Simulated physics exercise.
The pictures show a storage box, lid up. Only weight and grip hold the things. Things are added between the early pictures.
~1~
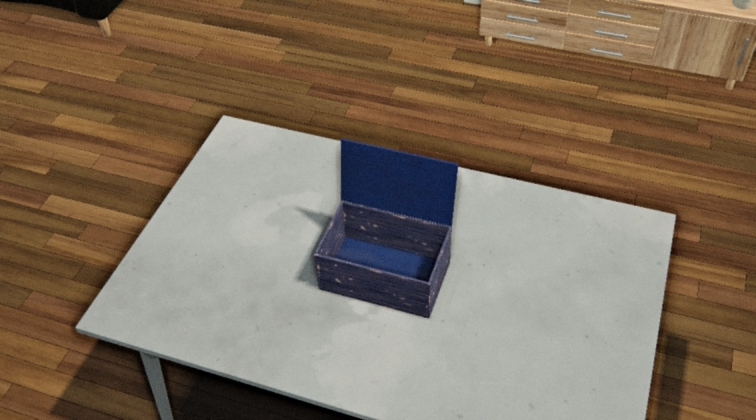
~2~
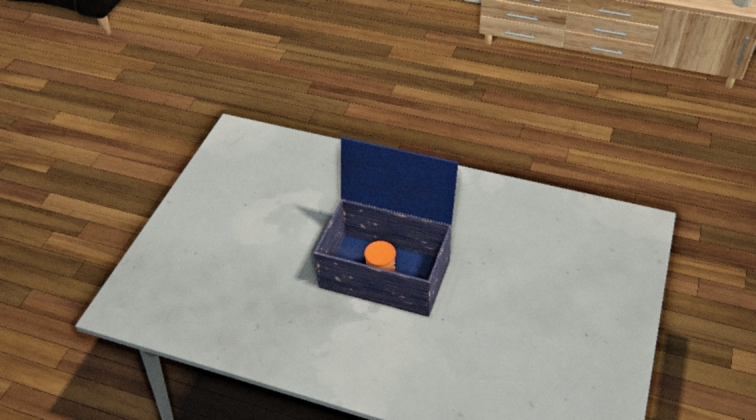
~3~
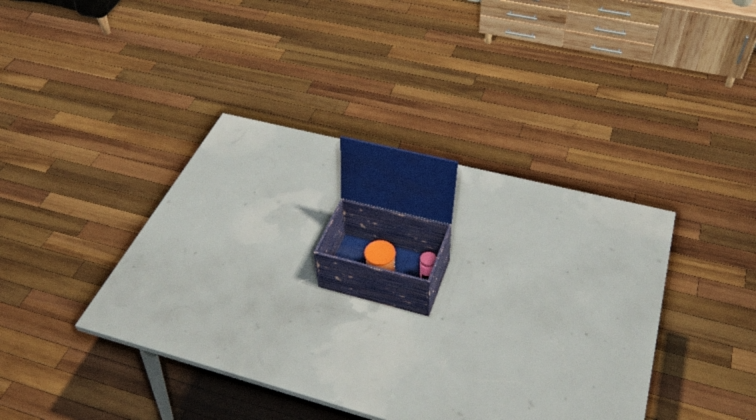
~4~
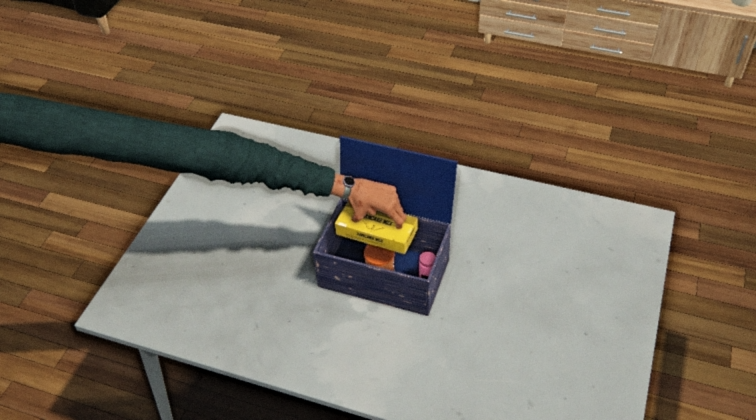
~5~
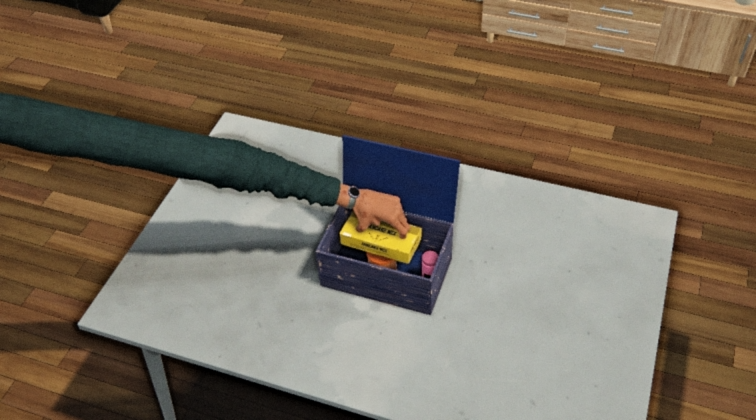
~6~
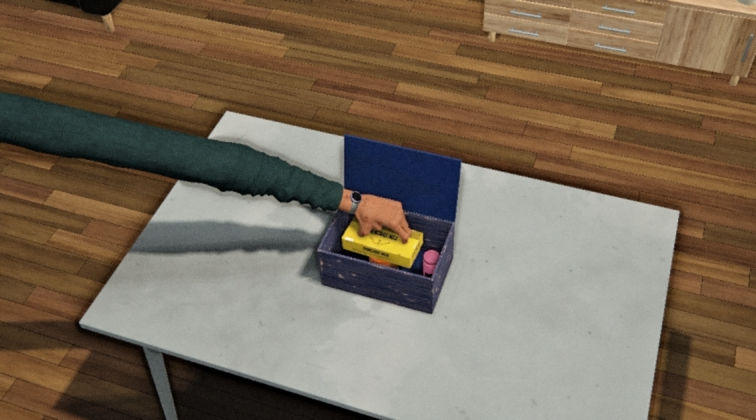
In this clip, an open storage box on a table holds first an orange tin, then also a small pink item, before a hand reaches in from the left and lowers a yellow packet into the box, still gripping it.
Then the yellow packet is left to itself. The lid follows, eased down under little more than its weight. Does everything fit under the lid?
As it turns out, it sits on the rim.
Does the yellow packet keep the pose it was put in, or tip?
It stays as placed.
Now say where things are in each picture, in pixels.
In the first picture, the last thing is not in view yet.
In the second picture, the last thing is not in view yet; orange tin (381, 263).
In the third picture, the last thing is not in view yet; orange tin (380, 262).
In the fourth picture, on its way; yellow packet (377, 226).
In the fifth picture, on its way; yellow packet (381, 236).
In the sixth picture, put in, still held; yellow packet (383, 241).
Then, 1.20 s on from there, lid starting down.
Then, 1.60 s on from there, lid 57° above the rim.
Then, 1.80 s on from there, lid 33° above the rim.
Then, 2.00 s on from there, lid 4° above the rim.
In the end, lid shut; all 3 unmoved. At the end, from the last picture's camera, yellow packet near (383, 241).
